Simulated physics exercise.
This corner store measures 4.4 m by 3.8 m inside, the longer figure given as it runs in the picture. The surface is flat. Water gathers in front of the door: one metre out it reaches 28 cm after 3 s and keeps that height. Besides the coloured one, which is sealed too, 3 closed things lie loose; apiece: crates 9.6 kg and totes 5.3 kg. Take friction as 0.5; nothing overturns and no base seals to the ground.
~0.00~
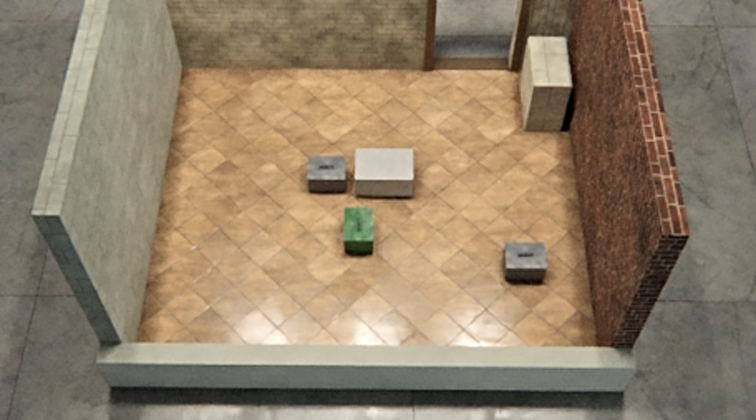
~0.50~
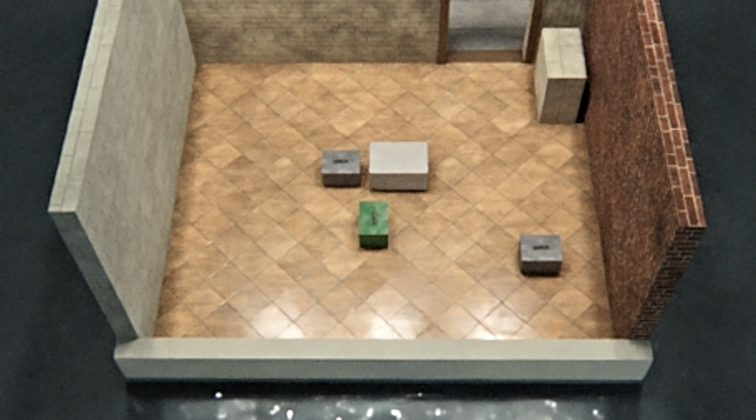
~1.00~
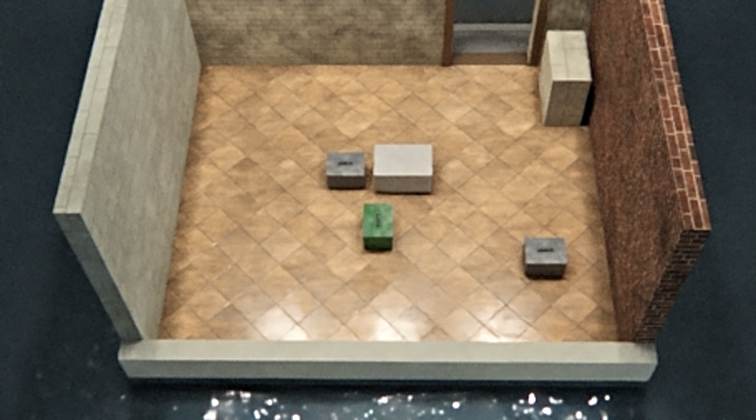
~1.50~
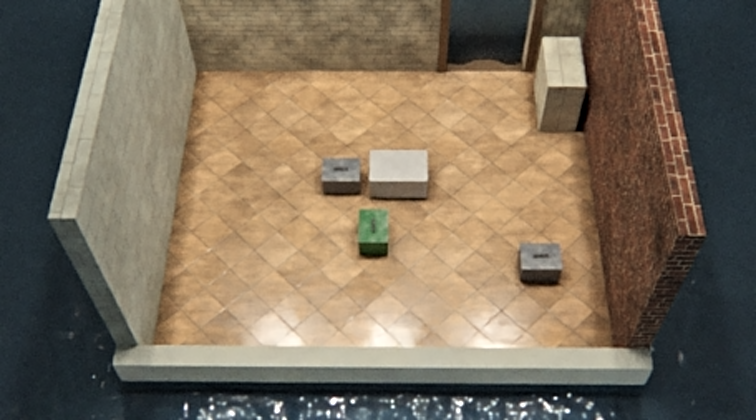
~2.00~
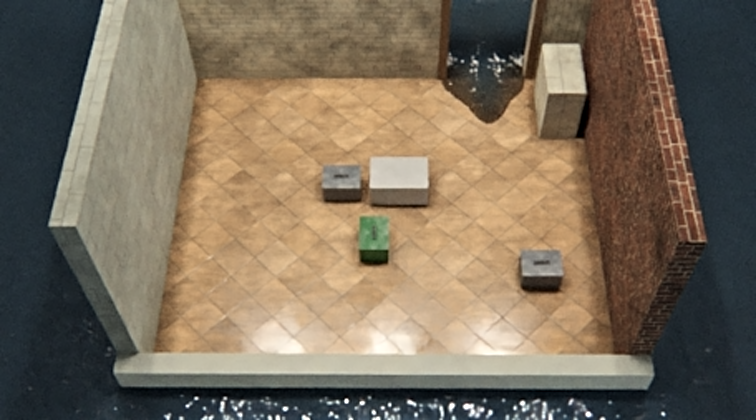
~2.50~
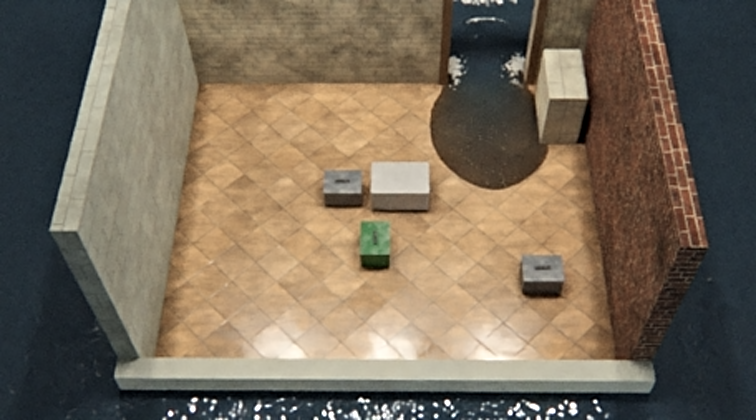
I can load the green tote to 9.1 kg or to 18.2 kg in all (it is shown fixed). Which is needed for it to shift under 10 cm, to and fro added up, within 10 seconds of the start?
I expect that only the larger load is enough.
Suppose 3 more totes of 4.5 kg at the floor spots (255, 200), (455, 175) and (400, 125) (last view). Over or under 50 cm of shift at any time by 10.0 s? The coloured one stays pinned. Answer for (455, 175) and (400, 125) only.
In turn: Over, under.
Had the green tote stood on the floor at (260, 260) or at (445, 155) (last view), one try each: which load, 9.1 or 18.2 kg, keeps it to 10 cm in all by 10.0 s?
In turn: Only the larger holds; neither holds.
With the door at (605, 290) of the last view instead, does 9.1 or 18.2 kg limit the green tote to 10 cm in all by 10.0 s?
Then only the larger load is enough.
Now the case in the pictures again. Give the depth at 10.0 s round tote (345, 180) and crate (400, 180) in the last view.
About 11 and 7 cm.
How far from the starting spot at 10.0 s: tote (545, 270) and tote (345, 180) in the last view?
In that order: 100 cm, 140 cm.
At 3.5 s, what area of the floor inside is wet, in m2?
About 5.5 m2.
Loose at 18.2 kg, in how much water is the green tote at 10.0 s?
About 8 cm.
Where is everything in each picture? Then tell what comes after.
In the first picture, the green tote at (359, 224) rests on the ground; water covers 0.0 m2; 0 of 4 have shifted.
In the second picture, the green tote at (374, 218), on the bottom; water covers 0.0 m2; 0 of 4 have shifted.
In the third picture, the green tote at (378, 220), on the bottom; 0.0 m2 under water; 0 of 4 have shifted.
In the fourth picture, the green tote at (373, 225) rests on the ground; water covers 0.0 m2; 0 of 4 have shifted.
In the fifth picture, the green tote at (374, 233) rests on the ground; 0.4 m2 under water; 0 of 4 have shifted.
In the sixth picture, the green tote at (375, 238), on the bottom; 1.5 m2 under water; 0 of 4 have shifted.
After 3.5 s the green tote would be 0 cm from its start with 9.1 kg and 0 cm from its start with 18.2 kg; 0 cm of water round it then.
After 4.5 s the green tote would be 9 cm from its start with 9.1 kg and 1 cm from its start with 18.2 kg; 3 cm of water round it then.
After 7.0 s the green tote would be 17 cm from its start with 9.1 kg and 1 cm from its start with 18.2 kg; 4 cm of water round it then.
After 10.0 s the green tote would be 107 cm from its start with 9.1 kg and 1 cm from its start with 18.2 kg; 8 cm of water round it then.
